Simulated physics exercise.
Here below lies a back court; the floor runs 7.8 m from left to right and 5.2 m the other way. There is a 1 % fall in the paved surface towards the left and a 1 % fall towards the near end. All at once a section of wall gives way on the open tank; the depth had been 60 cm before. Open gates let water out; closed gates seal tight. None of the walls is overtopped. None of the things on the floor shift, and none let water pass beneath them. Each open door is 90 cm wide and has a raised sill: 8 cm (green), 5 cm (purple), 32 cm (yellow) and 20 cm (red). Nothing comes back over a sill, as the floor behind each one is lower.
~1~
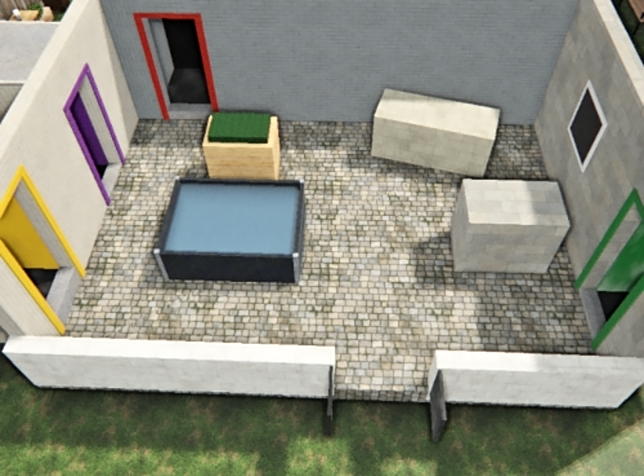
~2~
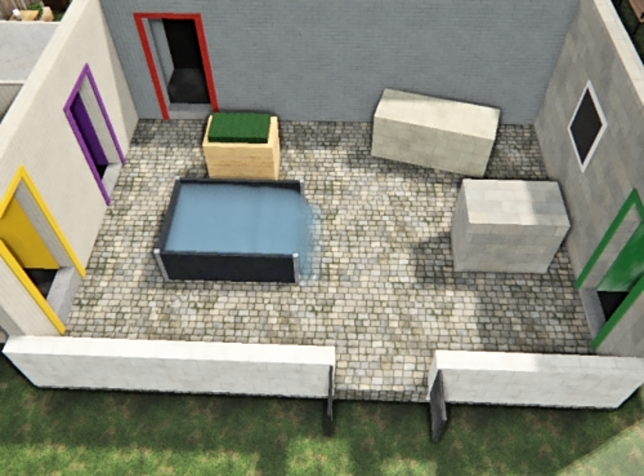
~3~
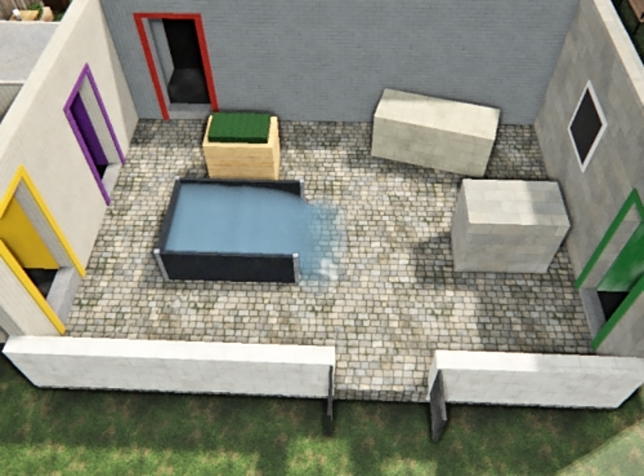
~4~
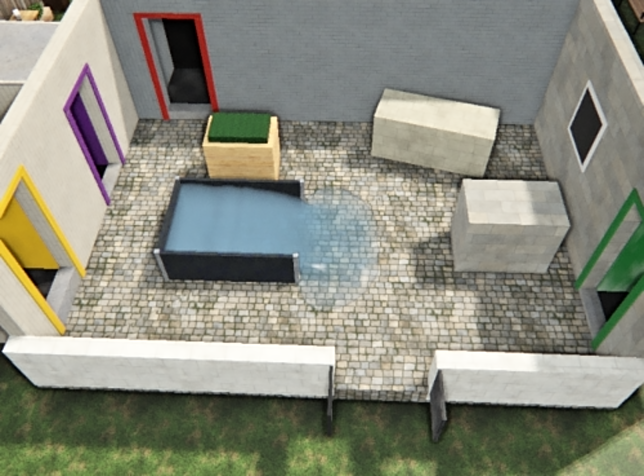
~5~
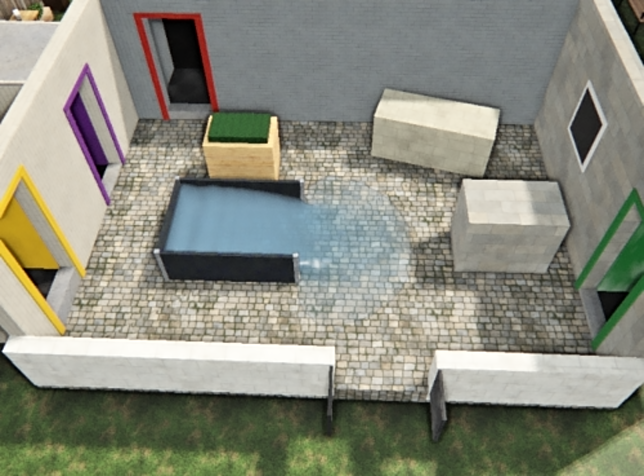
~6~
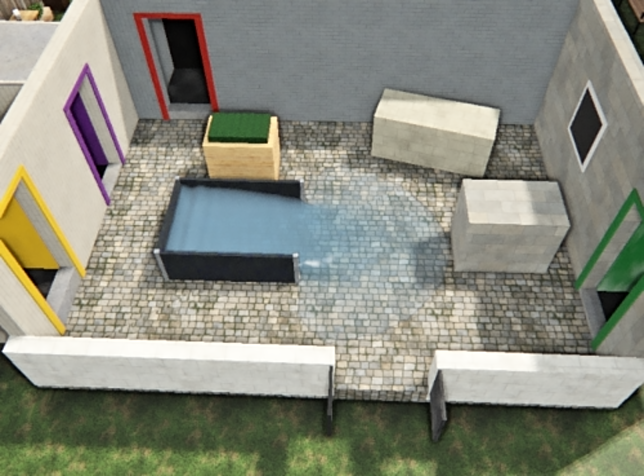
The video shows a walled paved courtyard with coloured doorways and pale blocks, where the right side of a dark rectangular water tank opens and water pours out, spreading rightward across the stones in a widening, thin, rounded sheet.
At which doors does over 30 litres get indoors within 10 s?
As I see it, green door: Limit broken. Purple door: Limit unbroken. Yellow door: Limit unbroken. Red door: Limit unbroken.
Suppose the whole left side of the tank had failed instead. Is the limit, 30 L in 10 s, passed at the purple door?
Well, at purple it would be too much.
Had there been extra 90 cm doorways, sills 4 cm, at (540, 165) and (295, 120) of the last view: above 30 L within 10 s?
In turn: Beyond it, short of it.
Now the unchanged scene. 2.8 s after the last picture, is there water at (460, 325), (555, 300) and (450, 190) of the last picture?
Listed in turn: Swamped / swamped / swamped.
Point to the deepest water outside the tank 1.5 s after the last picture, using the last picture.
Pixel (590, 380), about.
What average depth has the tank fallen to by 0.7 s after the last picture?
Depth, averaged: Around 31 centimetres.
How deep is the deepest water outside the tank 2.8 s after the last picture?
It gets to some 26 cm.
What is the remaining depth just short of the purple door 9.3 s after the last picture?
Around 3.0 cm there.
Then, 0.7 s after the last picture water covers 35 % of the floor and is deepest (30 cm) near (445, 250); green door not reached, purple door not reached, yellow door not reached, red door not reached.
Then, 1.5 s after the last picture water covers 40 % of the floor and is deepest (34 cm) near (590, 380); green door 10 cm at the sill, 2 L in, purple door not reached, yellow door not reached, red door not reached.
Then, 2.8 s after the last picture water covers 45 % of the floor and is deepest (26 cm) near (551, 271); green door 14 cm at the sill, 19 L in, purple door not reached, yellow door not reached, red door not reached.
Then, 5.3 s after the last picture water covers 60 % of the floor and is deepest (13 cm) near (394, 129); green door 10 cm at the sill, 61 L in, purple door not reached, yellow door not reached, red door not reached.
Then, 9.3 s after the last picture water covers 90 % of the floor and is deepest (11 cm) near (53, 362); green door 2 cm at the sill, 65 L in, purple door 3 cm at the sill, 0 L in, yellow door 9 cm at the sill, 0 L in, red door 3 cm at the sill, 0 L in.
